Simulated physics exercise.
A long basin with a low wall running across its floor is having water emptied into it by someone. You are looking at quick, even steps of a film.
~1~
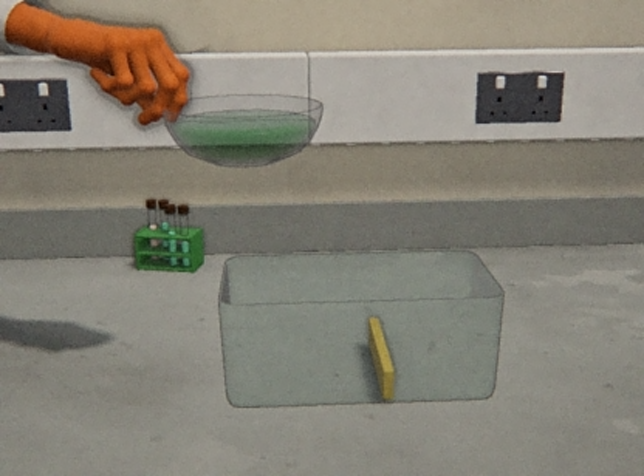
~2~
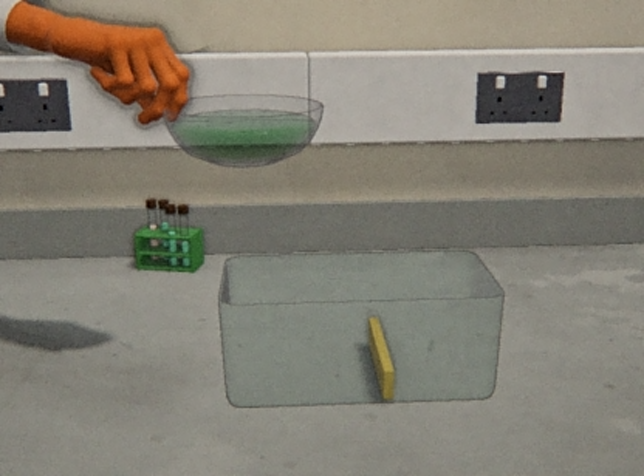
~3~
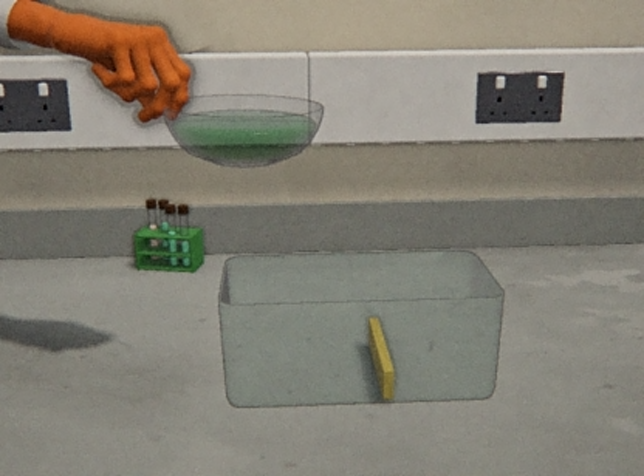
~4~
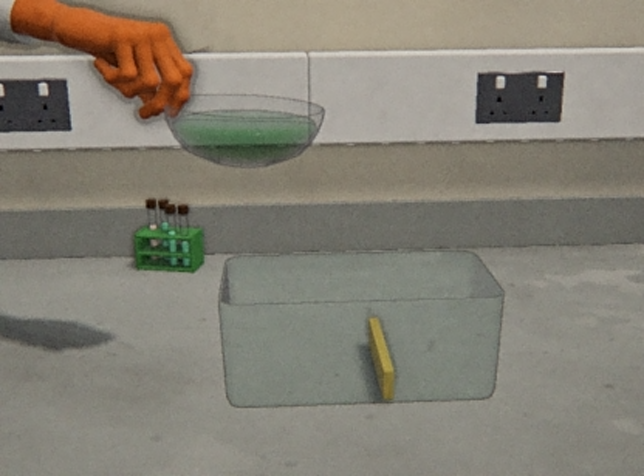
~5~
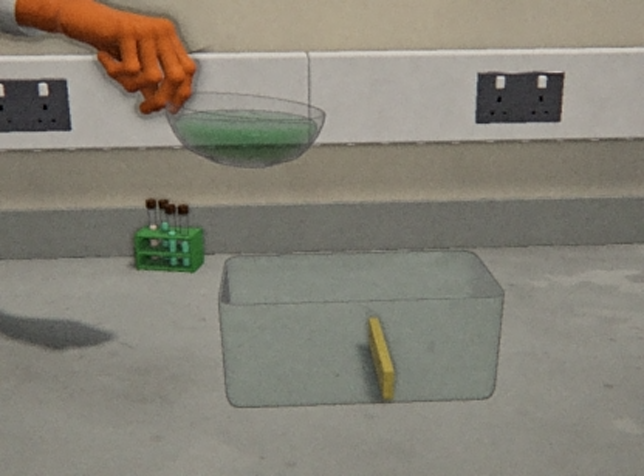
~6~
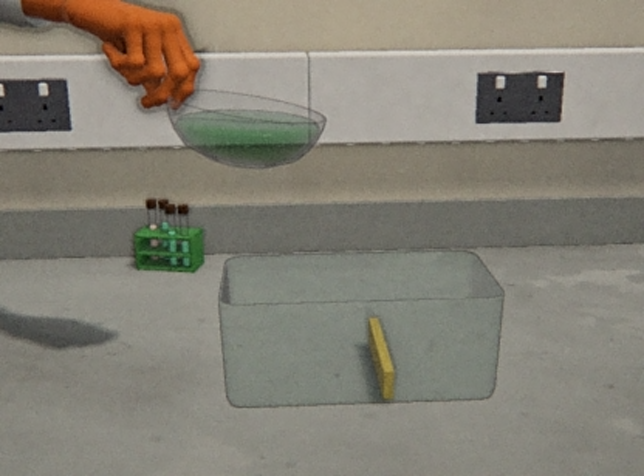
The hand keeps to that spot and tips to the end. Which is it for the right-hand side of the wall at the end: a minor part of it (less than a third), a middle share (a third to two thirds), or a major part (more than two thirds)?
Middle band.
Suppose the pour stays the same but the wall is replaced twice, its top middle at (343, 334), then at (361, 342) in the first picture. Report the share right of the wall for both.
The first placement leaves close to 80 per cent, the second close to 70 per cent.
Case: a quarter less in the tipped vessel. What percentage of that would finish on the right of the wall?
It should come out close to 35 per cent.
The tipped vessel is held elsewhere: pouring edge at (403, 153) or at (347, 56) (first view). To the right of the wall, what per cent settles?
You'd see around 85 per cent, and then around 75 per cent.
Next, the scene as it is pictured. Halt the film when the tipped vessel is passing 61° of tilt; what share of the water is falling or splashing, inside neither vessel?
Roughly 45 in a hundred.
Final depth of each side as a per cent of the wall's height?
Near 30 on the left, 50 on the right.
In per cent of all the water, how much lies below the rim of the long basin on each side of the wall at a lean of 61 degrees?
Left part close to 5 in a hundred, right part close to 15.
A moment on, the tilt is 61° and 36 per cent is still to pour, 7 is left of the wall and 13 right of it.
Next, the tilt is 94° and 1 per cent is still to pour, 41 is left of the wall and 51 right of it.
Then the tilt is 100° and 0 per cent is still to pour, 47 is left of the wall and 53 right of it.
Later the tilt is 100° and 0 per cent is still to pour, 47 is left of the wall and 53 right of it.
At rest 47 per cent lies left of the wall, 53 right of it and 1 outside.
